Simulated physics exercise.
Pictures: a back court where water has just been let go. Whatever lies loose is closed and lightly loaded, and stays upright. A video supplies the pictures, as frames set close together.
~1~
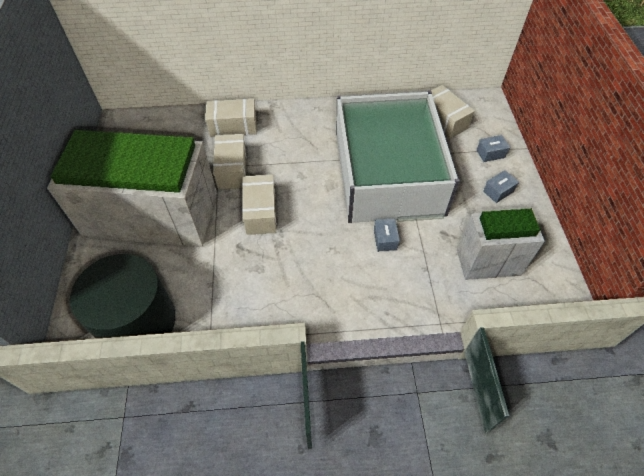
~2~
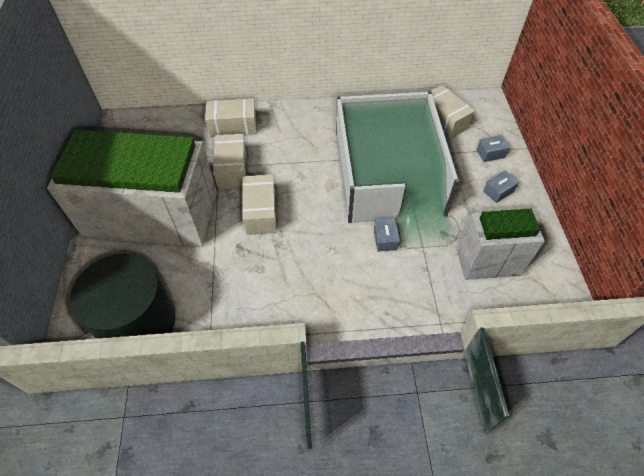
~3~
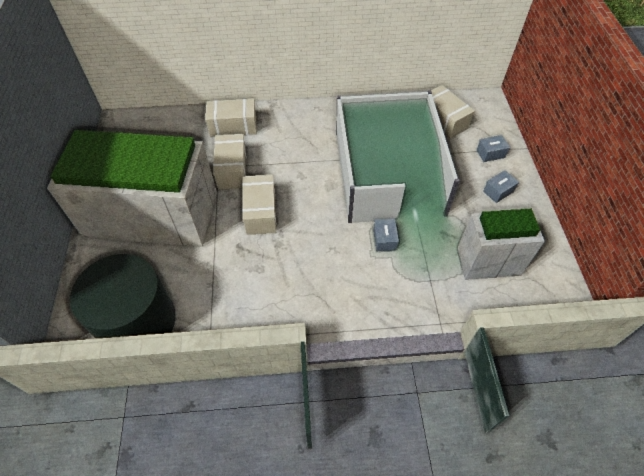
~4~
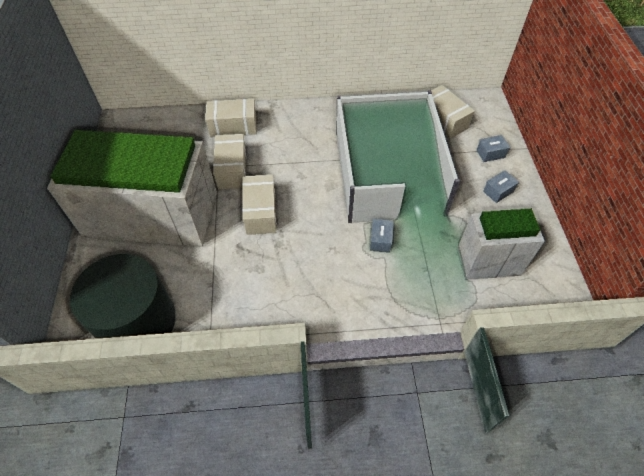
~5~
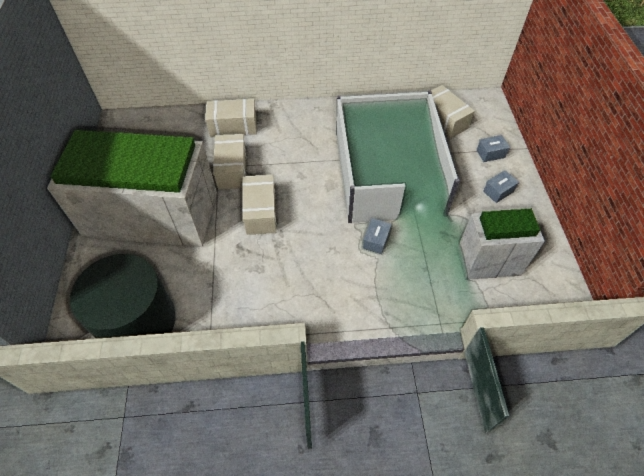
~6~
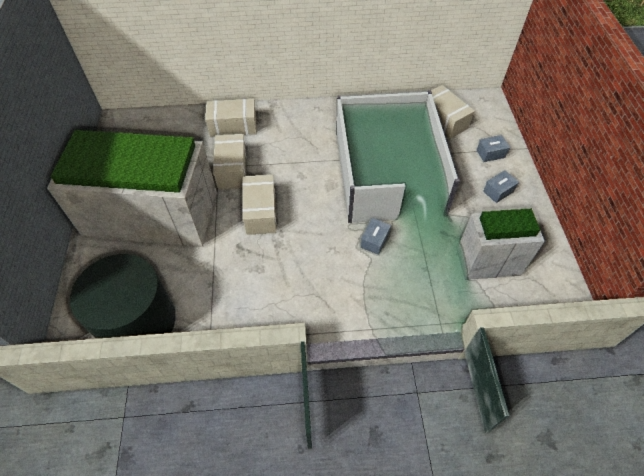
Green water pouring from a tank's open front corner, spreading across a pale walled court and nudging one blue-grey box slightly left.
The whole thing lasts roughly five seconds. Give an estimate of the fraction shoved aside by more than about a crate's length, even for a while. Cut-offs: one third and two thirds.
Portion: Beneath a third.
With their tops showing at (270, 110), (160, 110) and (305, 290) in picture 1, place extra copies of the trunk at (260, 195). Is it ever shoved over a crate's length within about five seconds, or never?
Results - 1: Doesn't go far; 2: Doesn't go far; 3: Doesn't go far.
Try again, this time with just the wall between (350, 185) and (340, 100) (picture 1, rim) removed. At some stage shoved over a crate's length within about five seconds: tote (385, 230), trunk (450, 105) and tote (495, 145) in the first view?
In that order: No, never so far, not that far.
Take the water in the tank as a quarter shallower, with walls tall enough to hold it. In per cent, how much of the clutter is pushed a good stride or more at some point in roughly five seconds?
Share displaced: Approx. 0 percent.
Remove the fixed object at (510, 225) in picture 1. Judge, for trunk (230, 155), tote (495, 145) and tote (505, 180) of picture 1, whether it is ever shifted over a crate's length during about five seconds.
Each in the order asked: Moved little if at all; got moved a good way; got moved a good way.
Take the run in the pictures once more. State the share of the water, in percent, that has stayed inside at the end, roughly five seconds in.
60 %.
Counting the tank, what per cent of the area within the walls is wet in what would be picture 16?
My estimate is about 30 per cent.
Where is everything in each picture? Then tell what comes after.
The first picture shows a tote at (387, 230), on the bottom; a trunk at (229, 153) rests on the ground; 0 of 8 have shifted.
The second picture shows a tote at (387, 230) rests on the ground; a trunk at (229, 153), on the bottom; 0 of 8 have shifted.
The third picture shows a tote at (386, 230), on the bottom; a trunk at (229, 153), on the bottom; 0 of 8 have shifted.
The fourth picture shows a tote at (382, 231) rests on the ground, close to its start; a trunk at (229, 153), on the bottom; 1 of 8 have shifted.
The fifth picture shows a tote at (378, 231) rests on the ground, close to its start; a trunk at (229, 153), on the bottom; 1 of 8 have shifted.
The sixth picture shows a tote at (376, 232), on the bottom, close to its start; a trunk at (229, 153) rests on the ground; 1 of 8 have shifted.
A moment on, 0 of 8 are well off their spots; 0 afloat.
Next, 0 of 8 are well off their spots; 0 afloat.
Later, 0 of 8 are well off their spots; 0 afloat.
In the end, 0 of 8 are well off their spots, and 0 have been at some point; 0 afloat.
